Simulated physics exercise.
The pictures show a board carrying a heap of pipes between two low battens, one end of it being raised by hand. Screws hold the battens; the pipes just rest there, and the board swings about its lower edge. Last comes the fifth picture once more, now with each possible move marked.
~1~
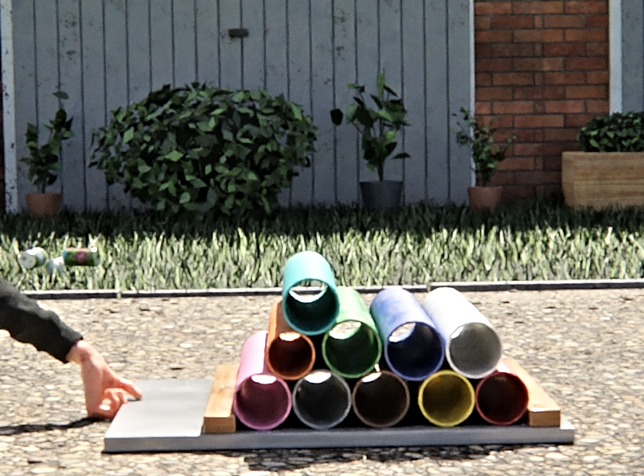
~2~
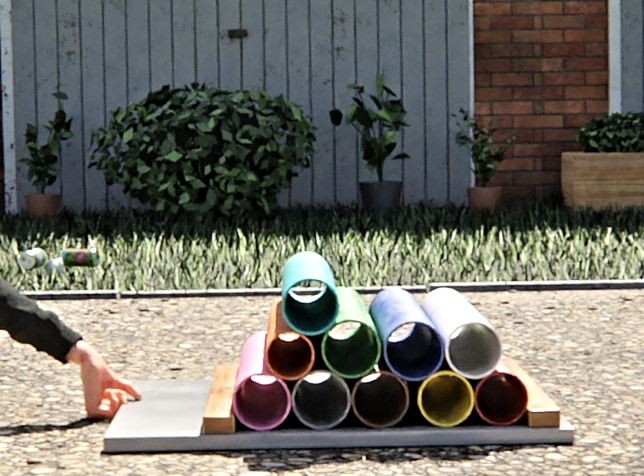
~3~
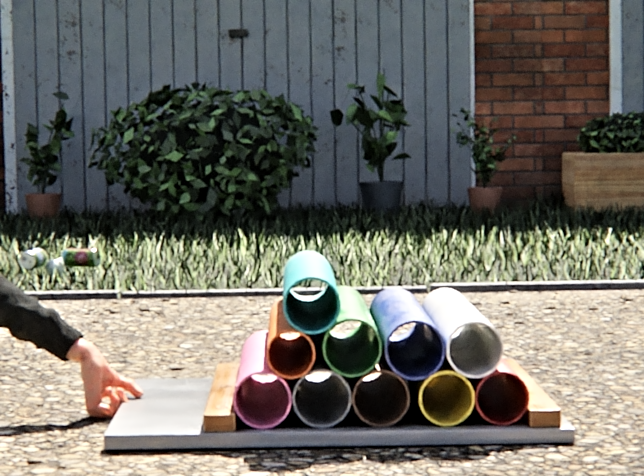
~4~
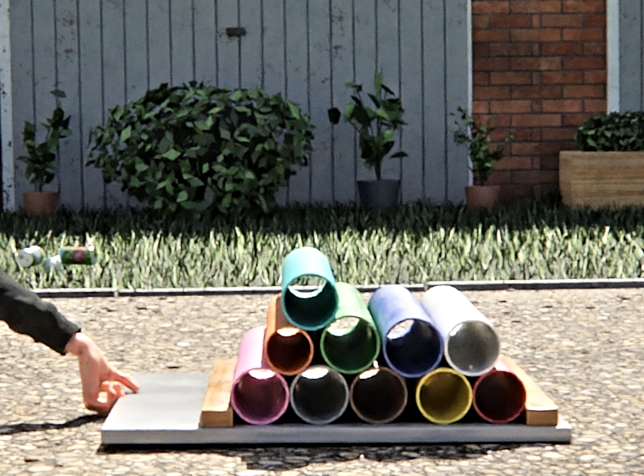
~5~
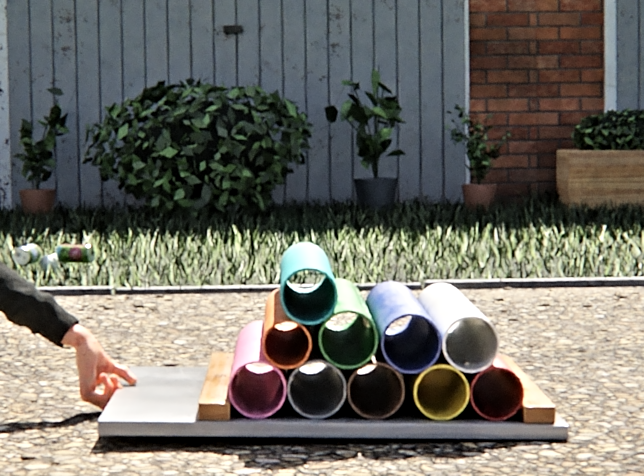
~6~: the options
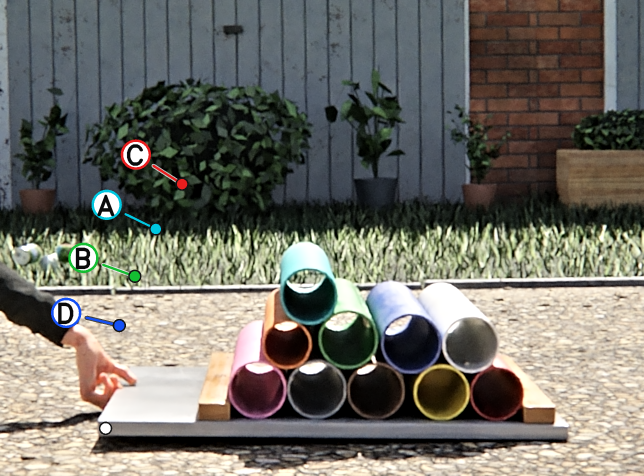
A hand at the left held the end of a grey board carrying a stack of colourful pipes between two wooden strips, then raised that end very slightly while the pipes stayed stacked.
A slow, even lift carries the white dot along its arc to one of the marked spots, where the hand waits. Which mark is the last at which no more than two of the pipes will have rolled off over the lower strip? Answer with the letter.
The answer is mark B.
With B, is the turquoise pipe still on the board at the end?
The turquoise pipe: Yes.
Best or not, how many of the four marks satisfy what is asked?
Two of them.
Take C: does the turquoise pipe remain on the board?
The turquoise pipe: No.
On the marked copy, A at (156, 229); B at (135, 276); C at (182, 184); D at (119, 325); the white dot at (105, 428).
Following B. Soon after the start, board at 14°.
Later, board at 21°.
In the end, board at 21°, one over the low batten (white).
As for the rest, A three over the low batten (blue, green, white); C five over the low batten; D none over the low batten.
